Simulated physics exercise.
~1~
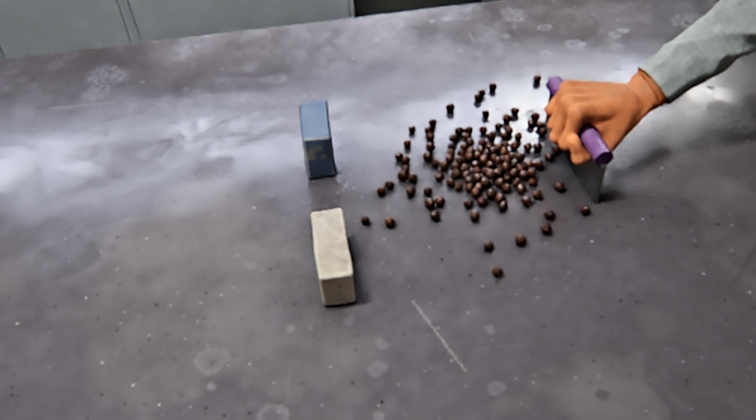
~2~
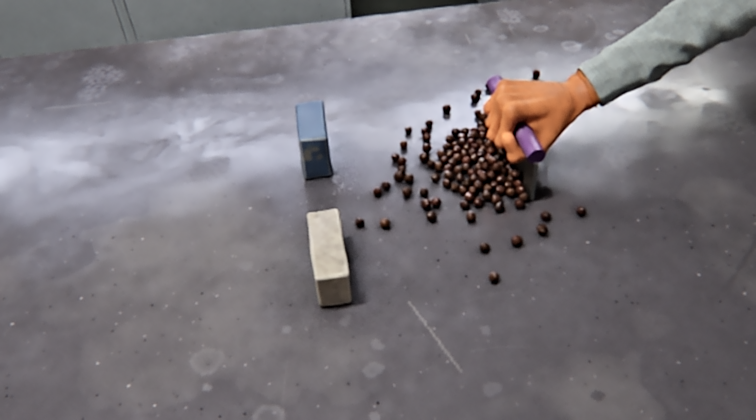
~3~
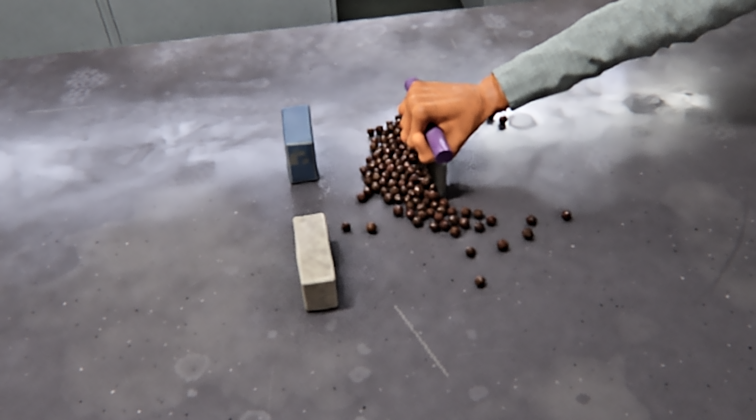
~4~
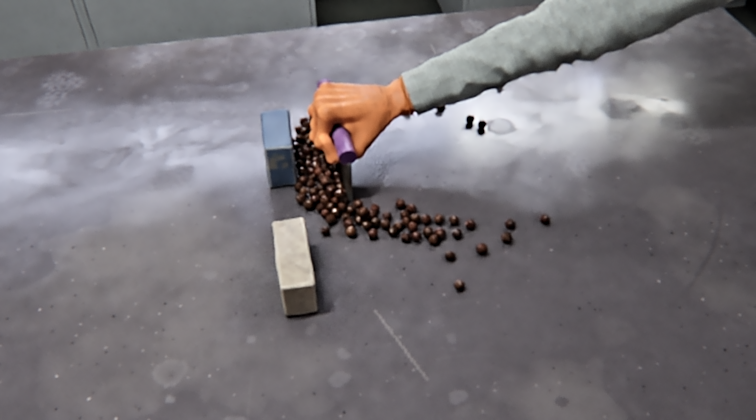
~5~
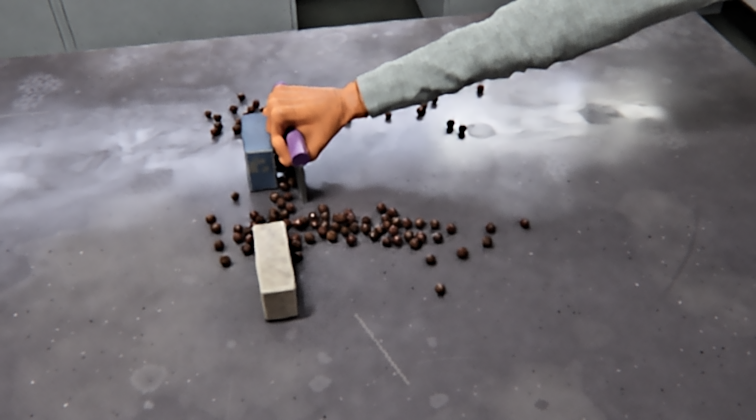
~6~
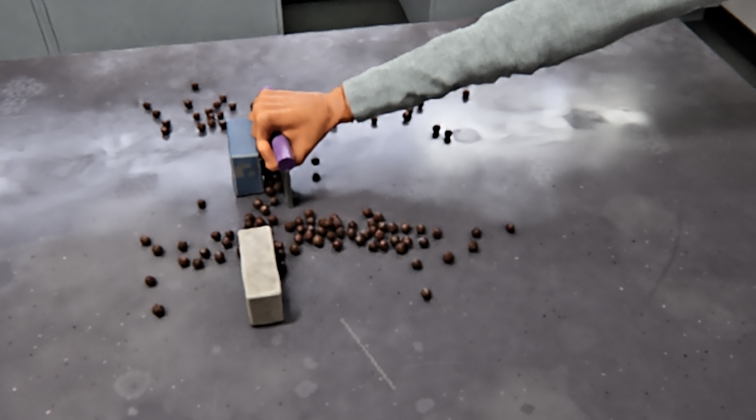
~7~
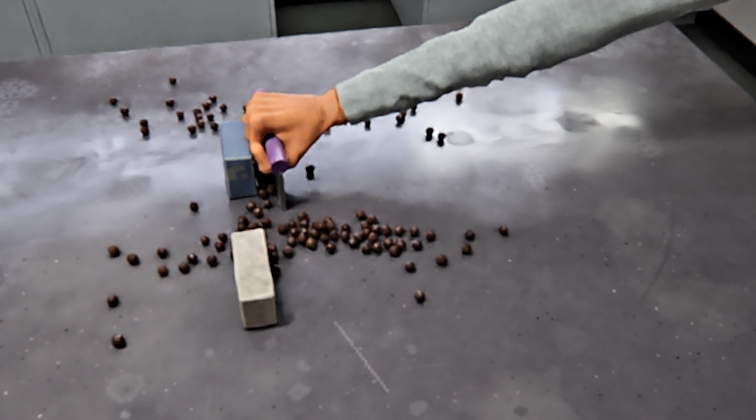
A hand gripping a purple-handled scraper swept a pile of small brown balls left across a gray table toward two blocks, then stopped beside the blue one; some balls scattered past the blocks, but most stayed on the near side, to the right.
